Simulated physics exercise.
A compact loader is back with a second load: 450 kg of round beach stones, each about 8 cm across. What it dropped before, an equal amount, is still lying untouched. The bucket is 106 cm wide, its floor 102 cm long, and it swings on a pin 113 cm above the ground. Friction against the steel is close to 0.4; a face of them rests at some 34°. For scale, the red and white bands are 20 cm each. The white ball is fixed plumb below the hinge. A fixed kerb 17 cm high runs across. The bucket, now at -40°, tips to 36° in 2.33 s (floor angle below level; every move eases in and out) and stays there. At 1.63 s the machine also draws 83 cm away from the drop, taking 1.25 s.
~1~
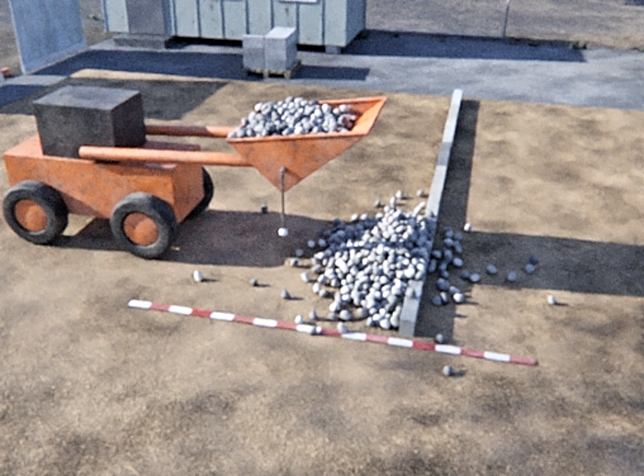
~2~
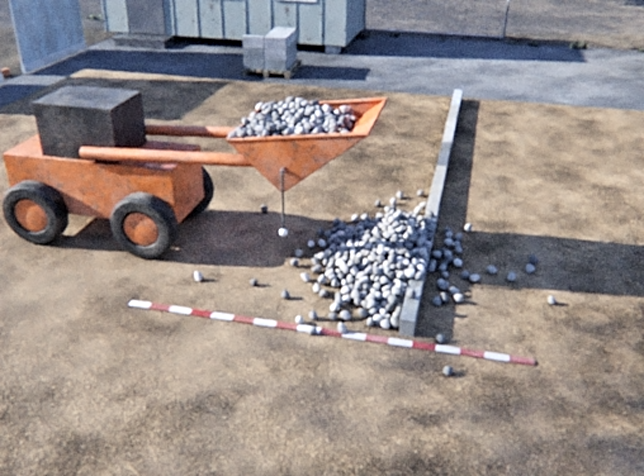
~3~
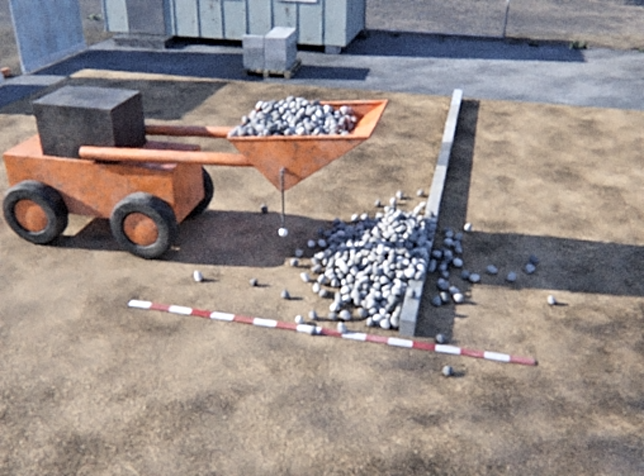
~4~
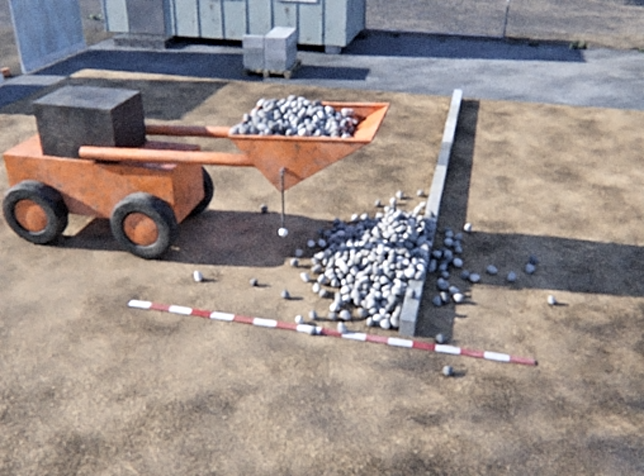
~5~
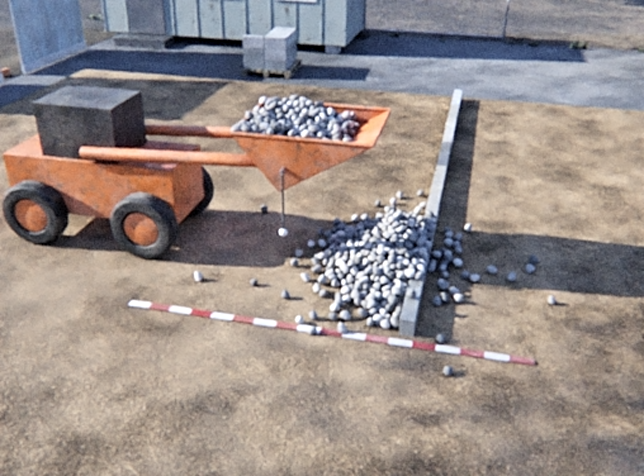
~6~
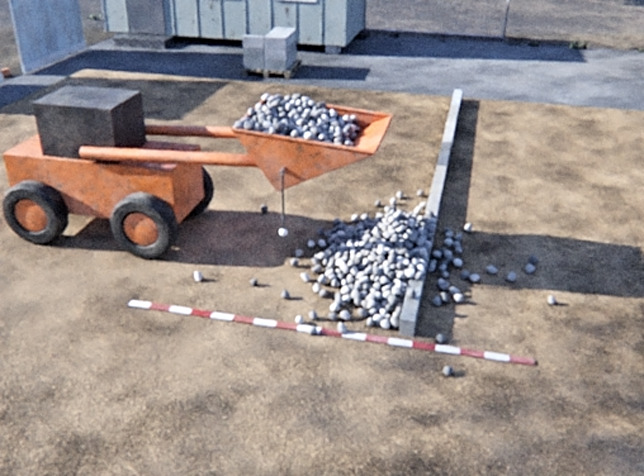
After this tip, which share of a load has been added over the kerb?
Some 4 per cent is added.
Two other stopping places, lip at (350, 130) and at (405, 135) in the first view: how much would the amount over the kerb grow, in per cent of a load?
Near 0 per cent from the first place, 30 from the second.
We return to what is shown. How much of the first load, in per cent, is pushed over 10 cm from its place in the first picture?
Roughly 10 per cent of them.
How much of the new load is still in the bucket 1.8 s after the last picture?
It holds some 5 per cent.
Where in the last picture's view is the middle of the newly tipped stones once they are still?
Near (349, 244).
Then, 1.1 s after the last picture the floor is at 24°; in per cent of one load, 93 in the bucket, 102 on this side of the kerb, 5 over the kerb; the foremost stones are at (502, 269).
Then, 1.8 s after the last picture the floor is at 36°; in per cent of one load, 7 in the bucket, 186 on this side of the kerb, 8 over the kerb; the foremost stones are at (505, 274).
Then, 2.7 s after the last picture the floor is at 36°; in per cent of one load, 0 in the bucket, 191 on this side of the kerb, 9 over the kerb; the foremost stones are at (512, 273).
Then, 5.4 s after the last picture the floor is at 36°; in per cent of one load, 0 in the bucket, 191 on this side of the kerb, 9 over the kerb; the foremost stones are at (512, 273). Net gain over the kerb, 4.
